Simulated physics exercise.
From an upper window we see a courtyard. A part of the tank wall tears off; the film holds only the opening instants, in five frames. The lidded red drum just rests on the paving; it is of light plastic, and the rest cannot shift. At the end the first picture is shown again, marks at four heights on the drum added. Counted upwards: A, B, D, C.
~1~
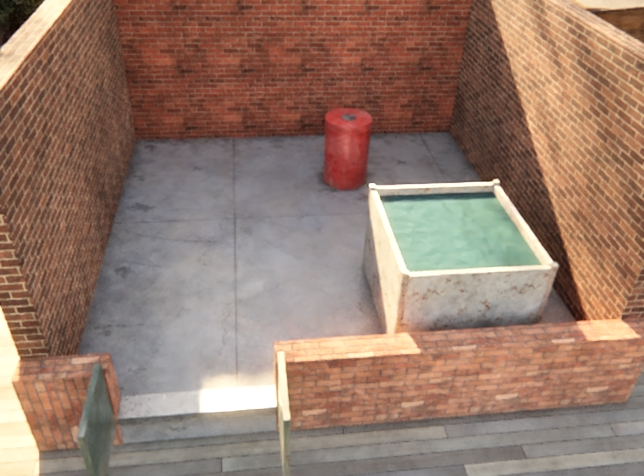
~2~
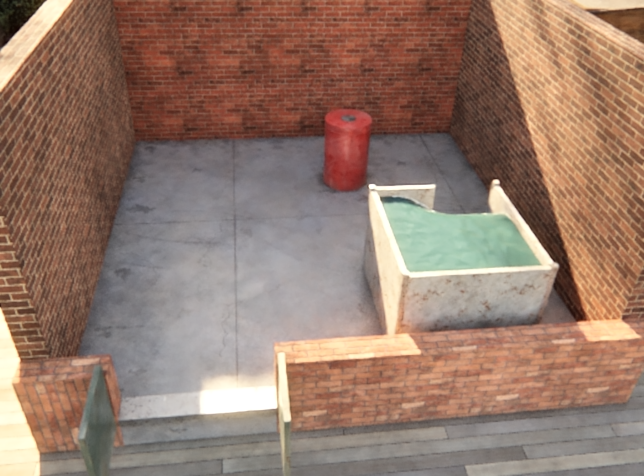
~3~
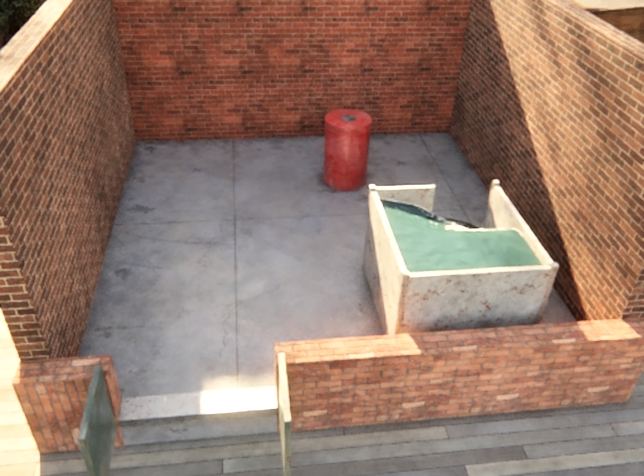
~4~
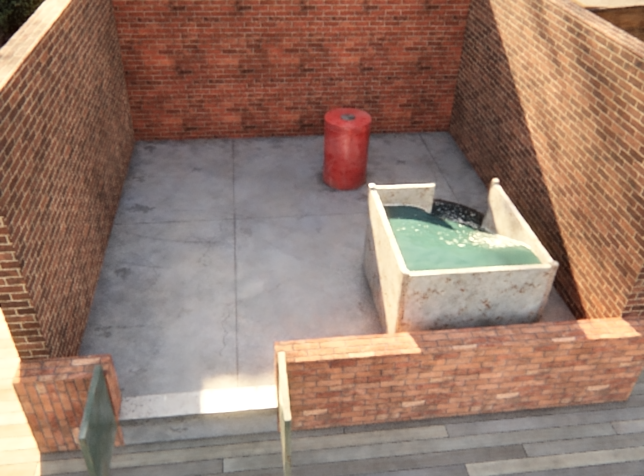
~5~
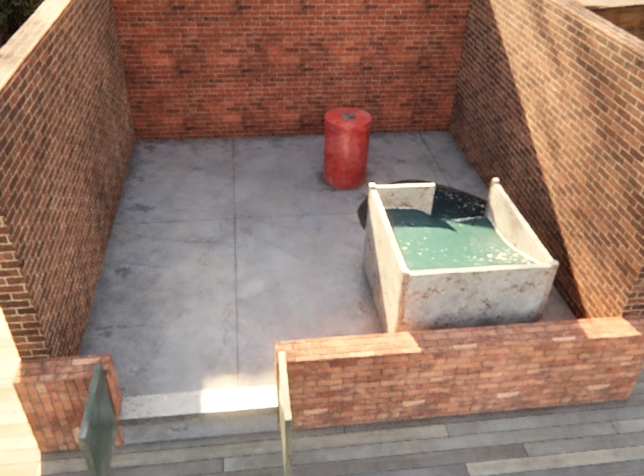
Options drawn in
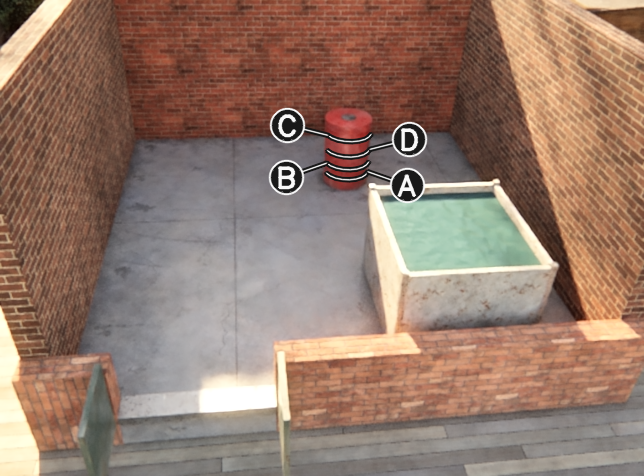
In a brick-walled courtyard with a red drum, a gap opened in the back of a pale tank full of green water, and the level dropped as a dark puddle spread behind it.
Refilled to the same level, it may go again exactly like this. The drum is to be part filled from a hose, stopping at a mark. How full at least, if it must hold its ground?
Choose B.
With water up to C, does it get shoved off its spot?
No, not at all.
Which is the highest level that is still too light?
Here it is level A.
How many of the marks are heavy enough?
Three of the four.
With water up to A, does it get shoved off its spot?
Yes.
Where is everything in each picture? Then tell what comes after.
Lid of the red drum at (349, 118); tank full, its middle at (454, 231); open gate at (194, 351).
Water covers 2 % of the ground, mostly out of sight from here.
Water covers 4 % of the ground, mostly out of sight from here.
Water covers 7 % of the ground, mostly out of sight from here.
Lid of the red drum at (348, 117); water covers 10 % of the ground and is seen nearest the drum at (404, 186).
On the marked copy, A at (349, 179); B at (350, 169); C at (352, 141); D at (351, 157); from the bottom up A, B, D, C.
For level A, it is pushed about its own width away.
For level B, it does not move.
For level C, it does not move.
For level D, it does not move.
